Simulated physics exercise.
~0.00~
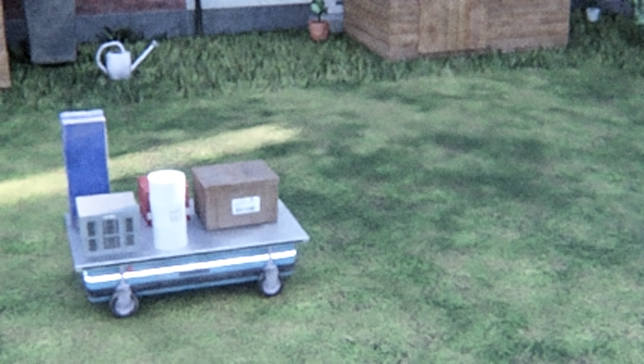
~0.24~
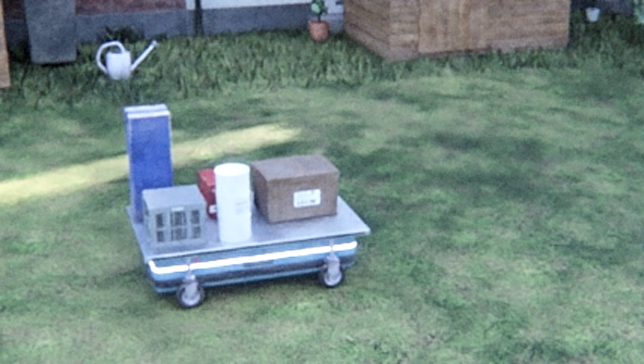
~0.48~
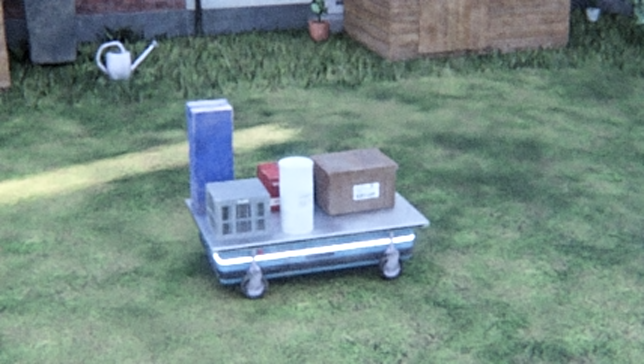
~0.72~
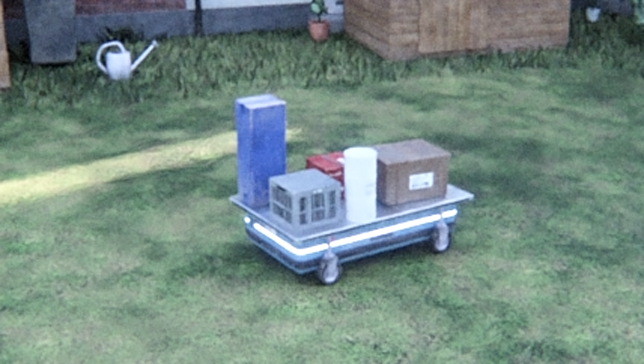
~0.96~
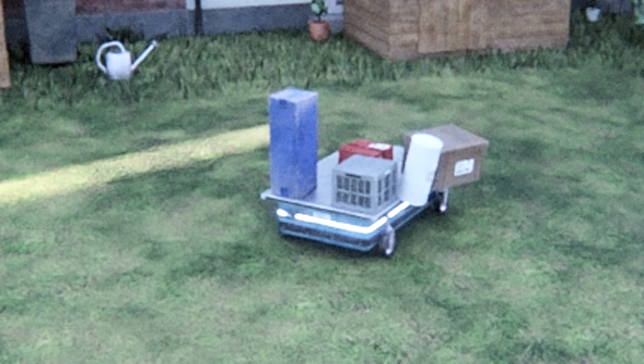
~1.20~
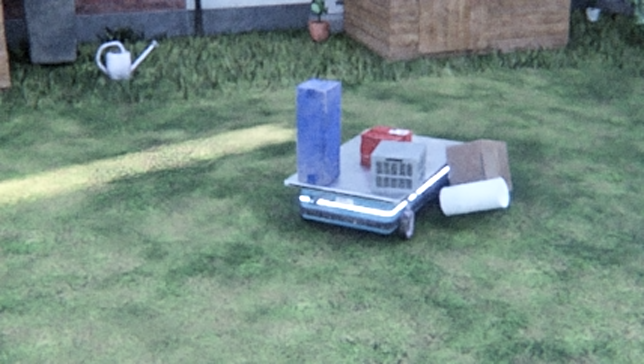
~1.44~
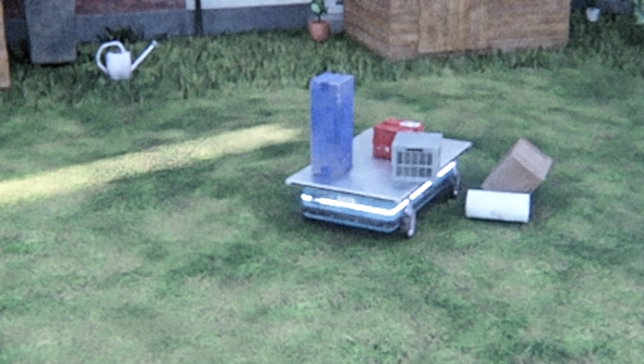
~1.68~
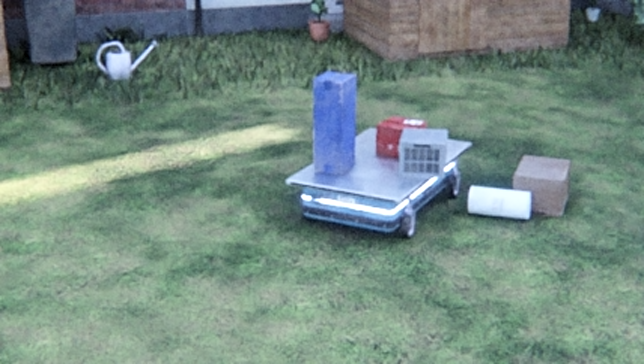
A low wheeled cart rolls rightward over a sunlit lawn, seen from slightly above, with a white watering can, a potted plant and a wooden shed behind. On its flat deck stand a tall blue box at the left, a grey crate, a small red parcel, a white canister and a brown box at the right. The cart swings away toward the back, and its load slides to the right. The canister tips and drops off with the brown box, which tumbles over on the grass. The cart stops, with the blue box upright beside the shifted parcel and crate, and the canister lying by the brown box.
